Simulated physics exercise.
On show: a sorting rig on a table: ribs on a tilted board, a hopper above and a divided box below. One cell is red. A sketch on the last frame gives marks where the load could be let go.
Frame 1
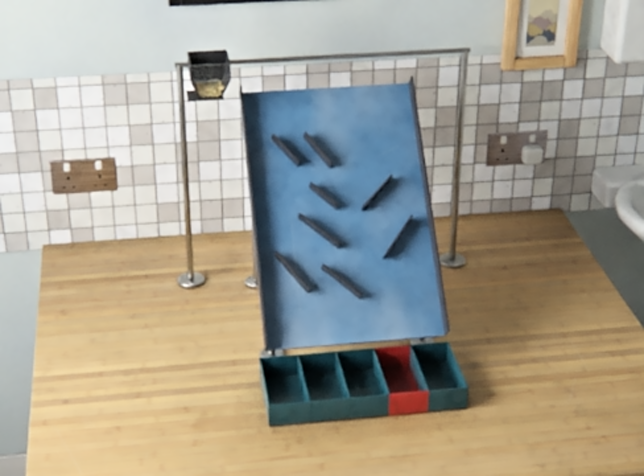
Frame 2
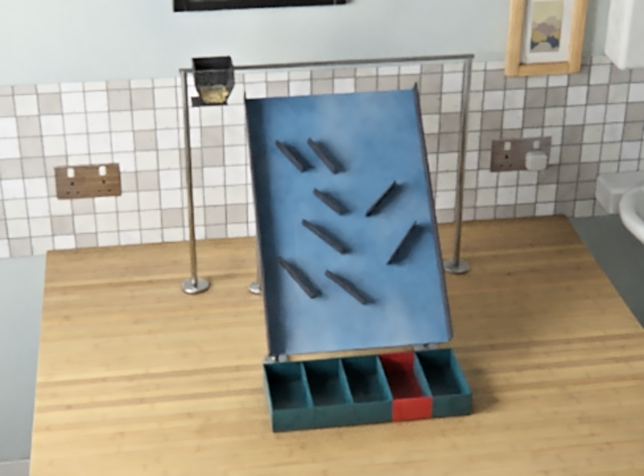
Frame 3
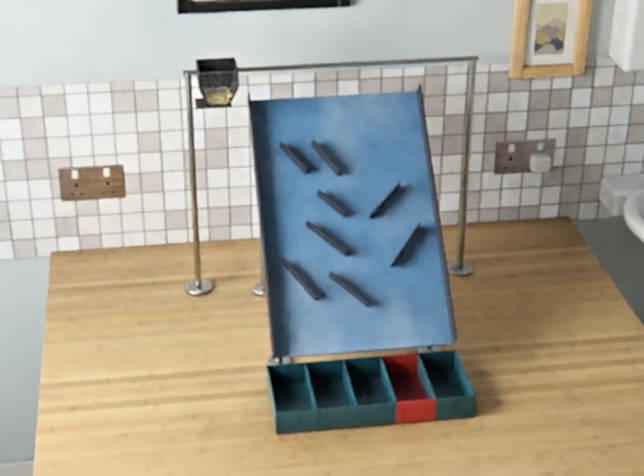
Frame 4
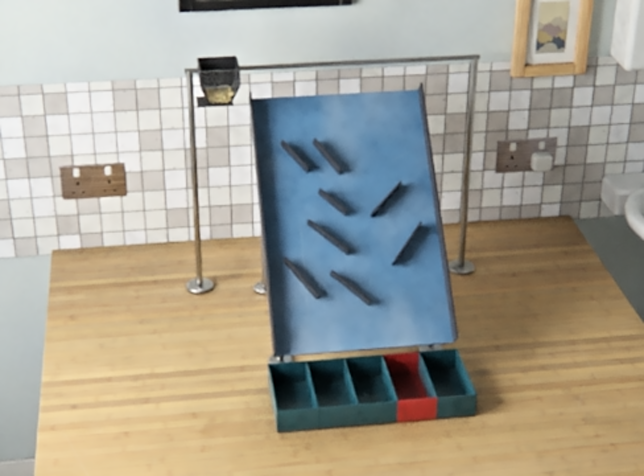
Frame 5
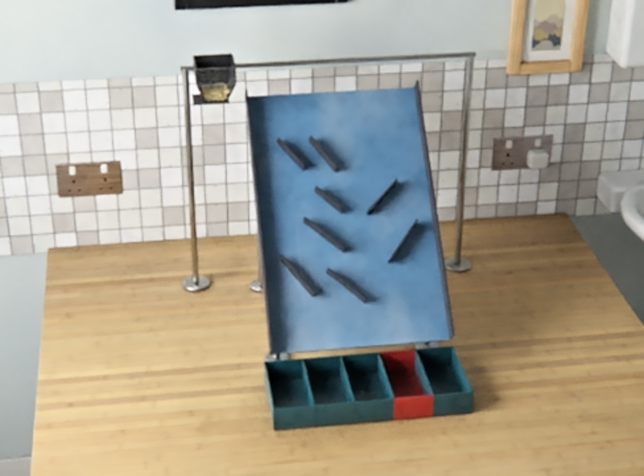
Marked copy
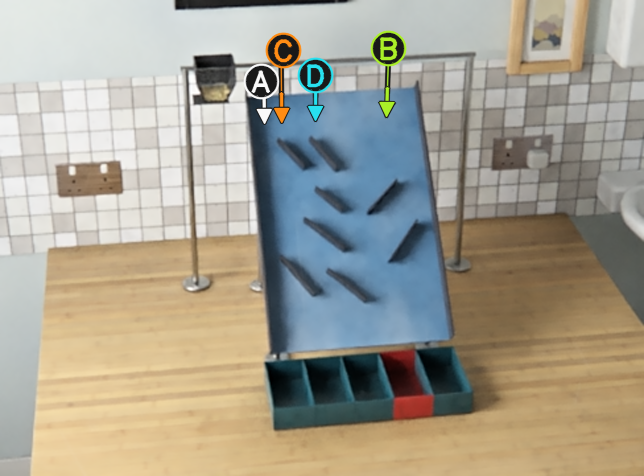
The video shows a tilted blue board with dark ribs standing on a wooden table, a small hopper at its upper left and a divided green box with one red cell below; only the view shifts slightly.
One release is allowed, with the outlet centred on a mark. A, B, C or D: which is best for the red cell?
D is best.
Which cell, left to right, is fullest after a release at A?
The first.
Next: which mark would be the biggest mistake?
Here it is mark A.
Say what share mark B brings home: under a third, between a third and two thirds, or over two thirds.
It is between a third and two thirds.
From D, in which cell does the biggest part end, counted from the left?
It is the fourth one.
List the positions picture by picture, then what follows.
Hopper near (210, 90), soya beans, door shut, in the first picture.
Ribs (277, 140) to (303, 168), (309, 138) to (336, 169), (314, 188) to (342, 211), in the second picture.
Ribs (371, 214) to (400, 183), (307, 221) to (348, 252), (393, 263) to (420, 223), in the third picture.
Ribs (285, 257) to (318, 295), (332, 270) to (371, 301), in the fourth picture.
Red cell near (413, 406), number 4 of 5 from the left, in the fifth picture.
On the marked copy, mark A meets the board at (264, 118); mark B meets the board at (386, 111); mark C meets the board at (281, 117); mark D meets the board at (315, 115).
Choosing A, a small share in the red cell, the bulk in other cells, a small share outside the box.
Choosing B, close to two thirds in the red cell, close to a third in other cells.
Choosing C, close to half in the red cell, close to a third in other cells, a small share outside the box.
Choosing D, the bulk in the red cell, close to a quarter in other cells.
